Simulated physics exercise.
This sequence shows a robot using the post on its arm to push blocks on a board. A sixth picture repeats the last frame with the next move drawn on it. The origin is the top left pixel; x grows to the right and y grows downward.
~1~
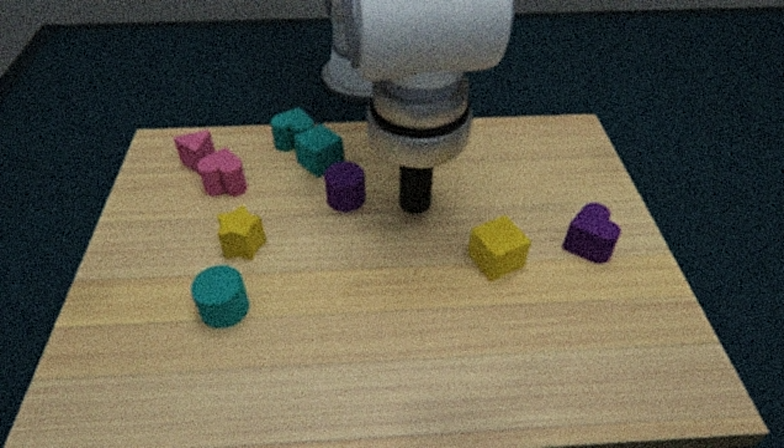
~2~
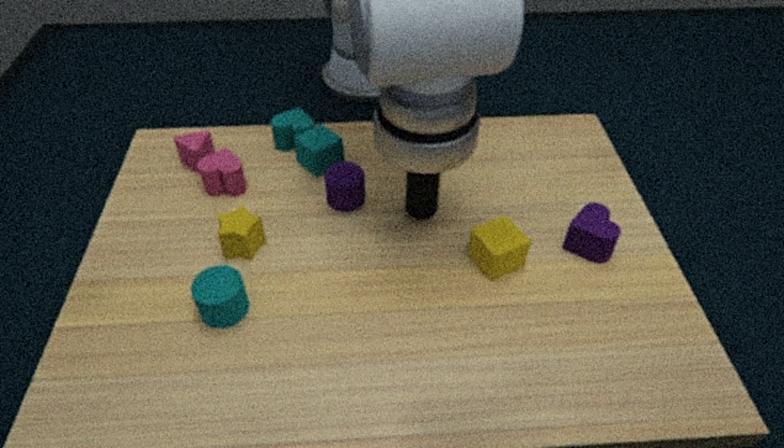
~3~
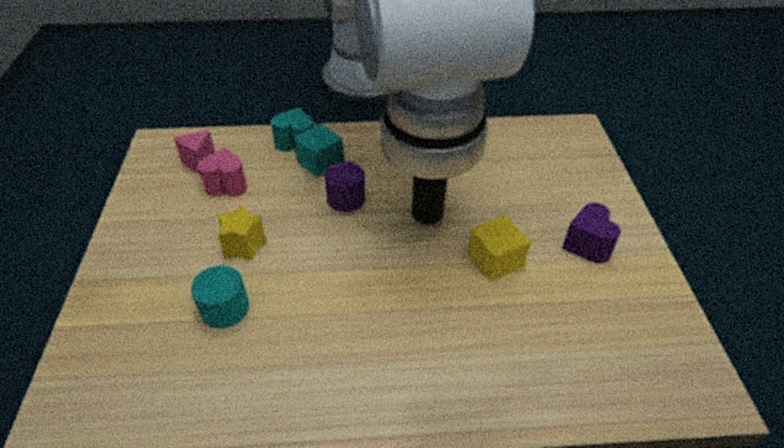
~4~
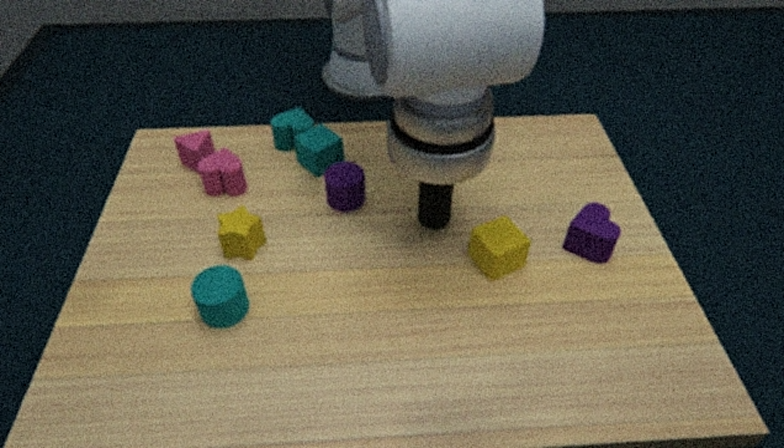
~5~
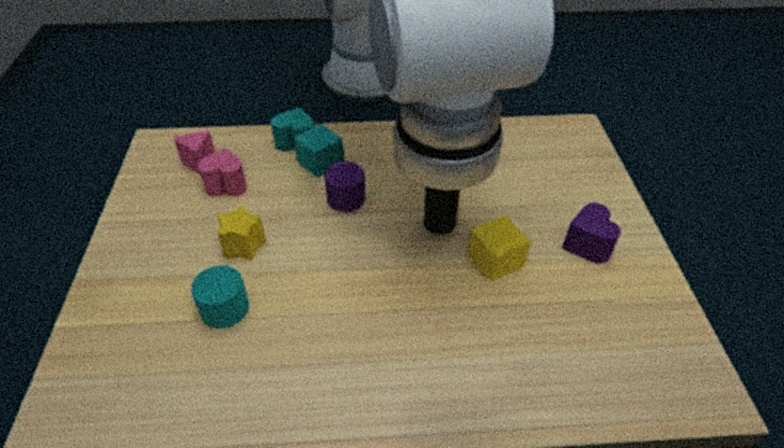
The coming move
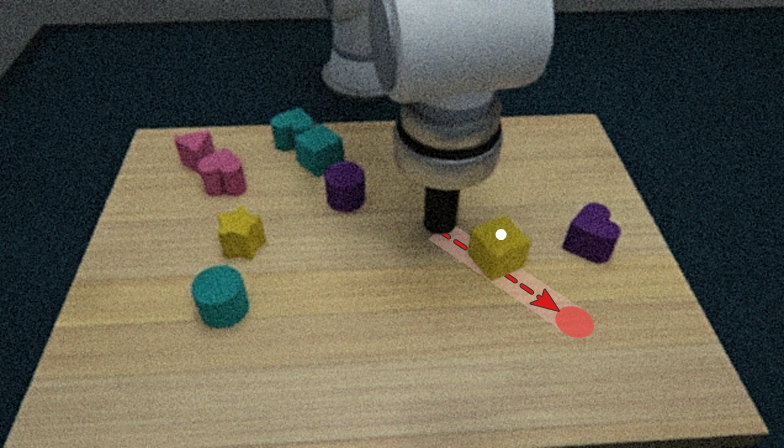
The robot arm's black post moves slightly right and toward the viewer while the blocks stay still.
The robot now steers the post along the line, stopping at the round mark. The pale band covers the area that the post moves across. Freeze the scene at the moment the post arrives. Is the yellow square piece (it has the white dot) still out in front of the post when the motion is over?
Final answer: No.
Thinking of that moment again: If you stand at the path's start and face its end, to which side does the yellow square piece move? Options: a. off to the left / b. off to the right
Answer: A.
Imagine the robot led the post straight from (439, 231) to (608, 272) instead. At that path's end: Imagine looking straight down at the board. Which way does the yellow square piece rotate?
Clockwise.
The drawn path runs from (439, 231) directly to (575, 322); the dot is on the yellow square piece.
What follows on the original path. One third of the way, post (482, 251); yellow square piece (526, 244), turned 30° anticlockwise.
Two thirds of the way, post (528, 281); yellow square piece (572, 257), turned 85° anticlockwise.
At the end, post (578, 314); yellow square piece (583, 257), turned 105° anticlockwise; purple heart not moved.
